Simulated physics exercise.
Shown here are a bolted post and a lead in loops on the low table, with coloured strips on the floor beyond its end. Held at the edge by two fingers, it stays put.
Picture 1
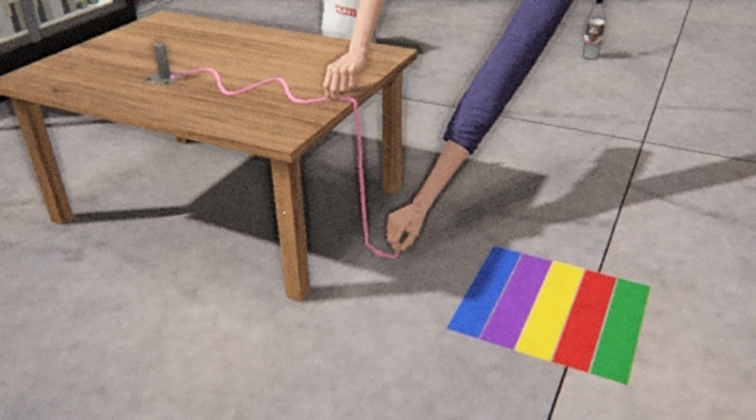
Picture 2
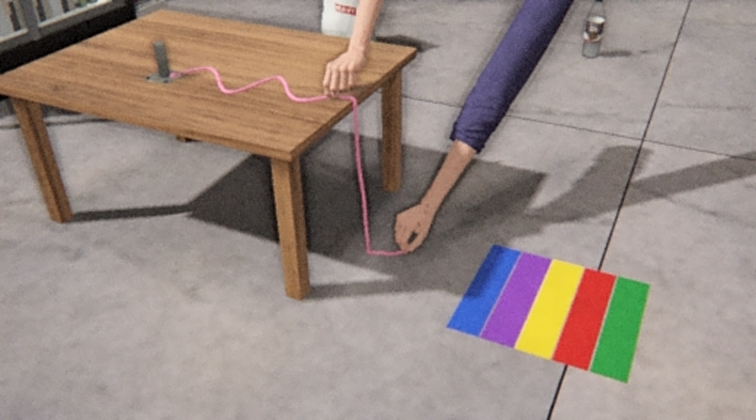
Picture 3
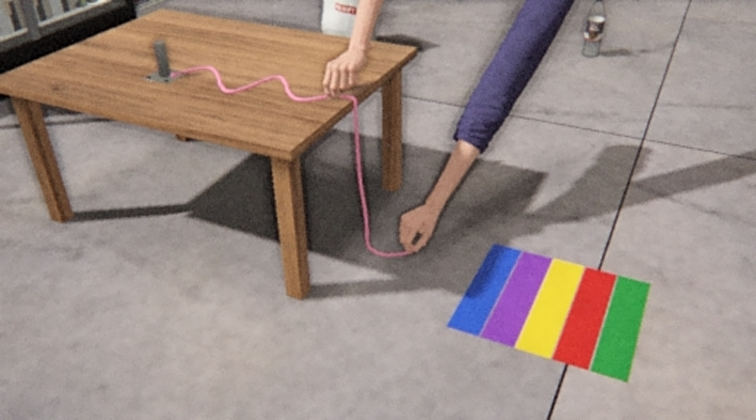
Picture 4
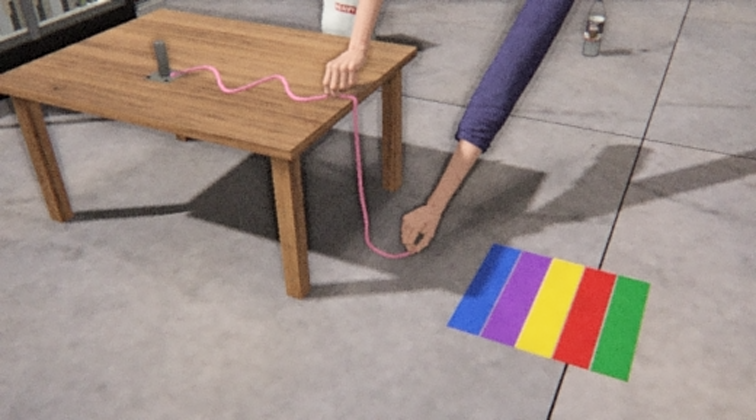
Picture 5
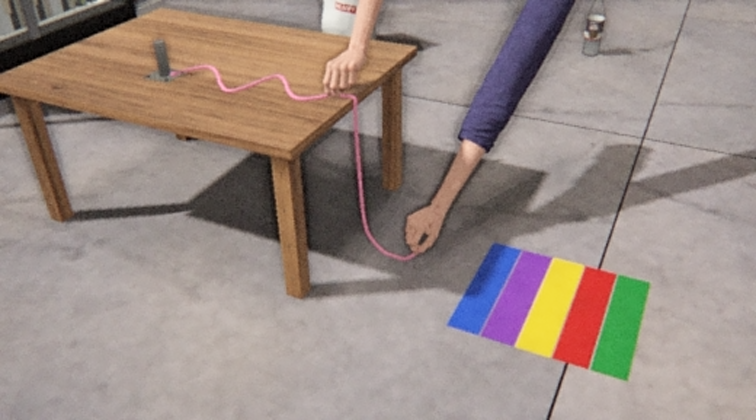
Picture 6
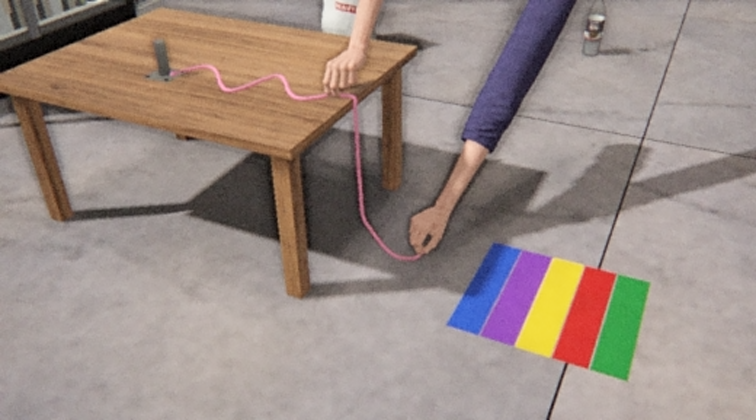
In this clip, one hand presses a wavy pink cord at a wooden table's edge while another, in a purple sleeve, draws its hanging end slightly rightward near the floor, beside blue, purple, yellow, red and green strips.
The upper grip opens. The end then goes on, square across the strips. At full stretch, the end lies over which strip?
Over the green strip.
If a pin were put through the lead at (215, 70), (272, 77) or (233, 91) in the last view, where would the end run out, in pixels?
They end up at (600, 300), (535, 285) and (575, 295).
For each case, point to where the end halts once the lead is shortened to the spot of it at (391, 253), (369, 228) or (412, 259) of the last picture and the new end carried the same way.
Taking the tries in order gives (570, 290), (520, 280) and (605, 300).
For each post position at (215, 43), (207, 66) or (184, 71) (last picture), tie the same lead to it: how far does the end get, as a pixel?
Around (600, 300), (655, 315) and (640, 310).
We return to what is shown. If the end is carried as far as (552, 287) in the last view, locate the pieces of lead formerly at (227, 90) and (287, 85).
The first sits at about (265, 91) and the second at about (346, 106).
Soon after, end near (552, 287); over yellow.
Then, end near (597, 299); over red.
At full stretch, end near (623, 306); over green. The end stops over the green strip.
